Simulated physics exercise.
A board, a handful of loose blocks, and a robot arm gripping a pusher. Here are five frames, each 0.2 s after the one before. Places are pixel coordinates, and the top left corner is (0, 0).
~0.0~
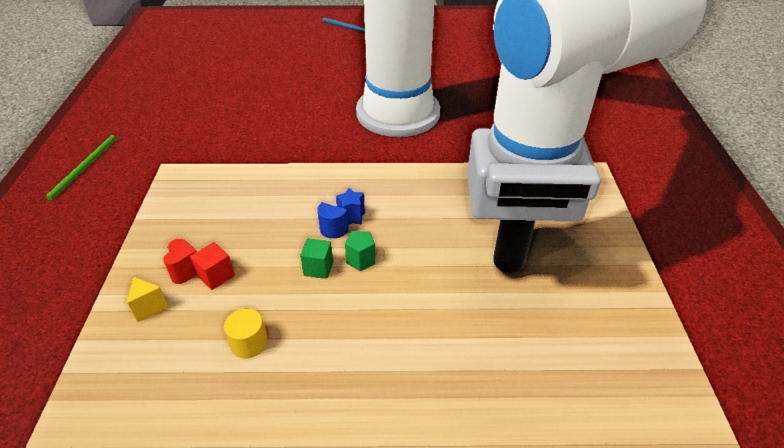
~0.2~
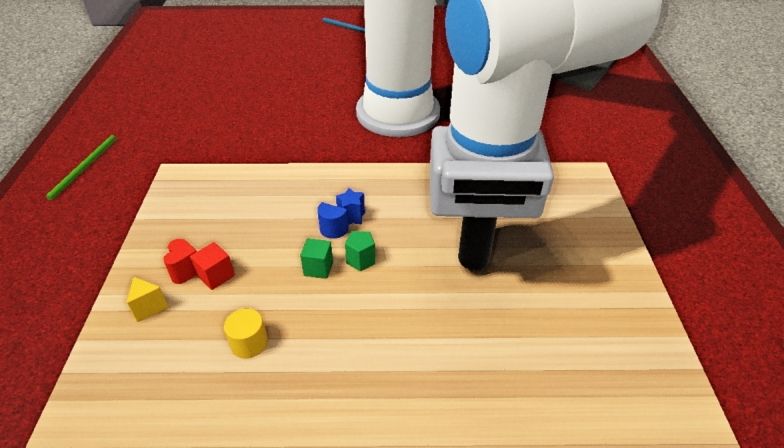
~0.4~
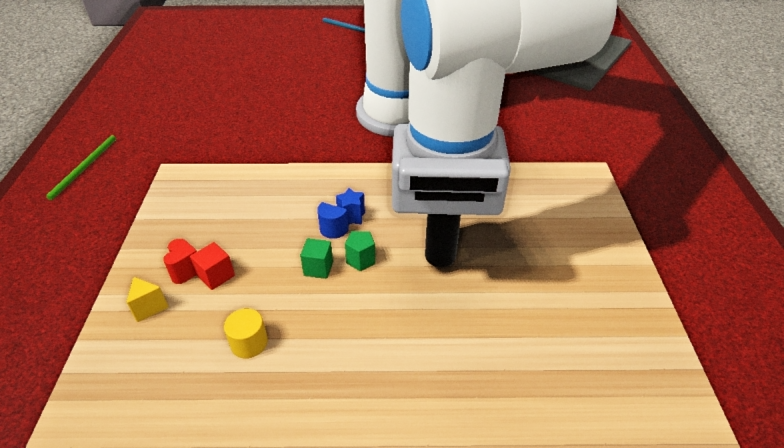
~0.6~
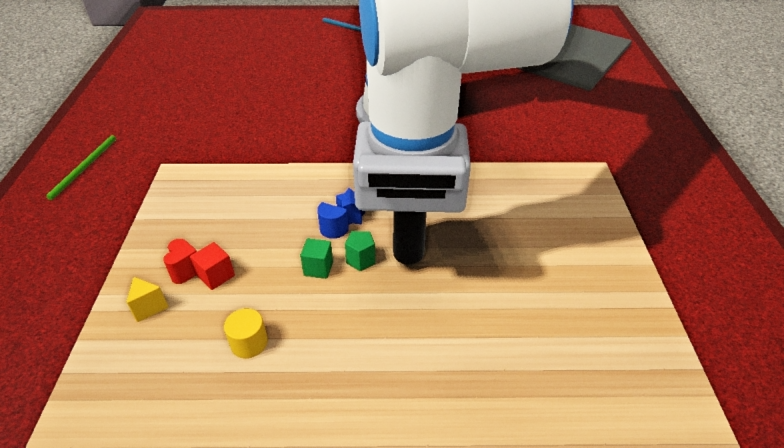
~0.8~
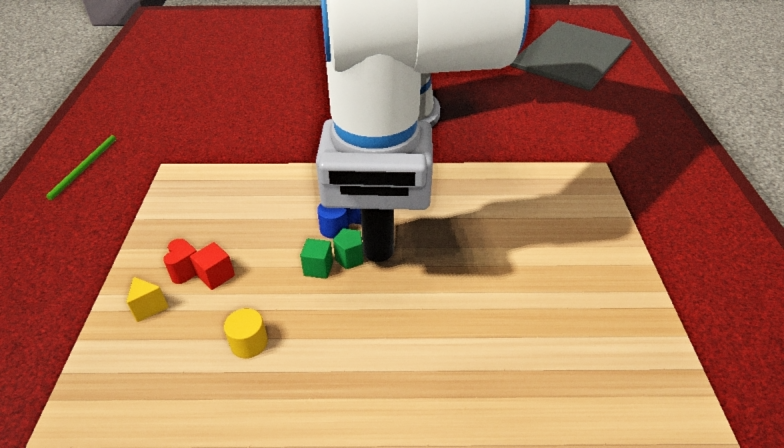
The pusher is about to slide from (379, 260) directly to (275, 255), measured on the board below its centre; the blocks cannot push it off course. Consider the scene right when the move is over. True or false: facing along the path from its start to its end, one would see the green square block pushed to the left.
That is true.
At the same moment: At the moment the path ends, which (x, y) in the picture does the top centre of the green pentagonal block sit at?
Its top middle is near (261, 217).
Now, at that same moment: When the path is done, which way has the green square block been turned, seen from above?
It twists against the clock when seen from above.
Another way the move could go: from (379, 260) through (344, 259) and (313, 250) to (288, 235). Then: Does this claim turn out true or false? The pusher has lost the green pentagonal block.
That statement is not accurate.
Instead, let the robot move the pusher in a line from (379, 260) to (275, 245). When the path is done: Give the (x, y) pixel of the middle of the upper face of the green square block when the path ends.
Final place: (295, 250).
What follows on the original path. One third of the way, pusher at (343, 251); green square block at (300, 248), turned 65° anticlockwise; green pentagonal block at (316, 230), turned 40° clockwise.
Two thirds of the way, pusher at (307, 249); green square block at (277, 252), turned 90° anticlockwise; green pentagonal block at (284, 224), turned 60° clockwise.
At the end, pusher at (274, 247); green square block at (257, 256), turned 150° anticlockwise; blue half-round block not moved; green pentagonal block at (261, 217), turned 80° clockwise.
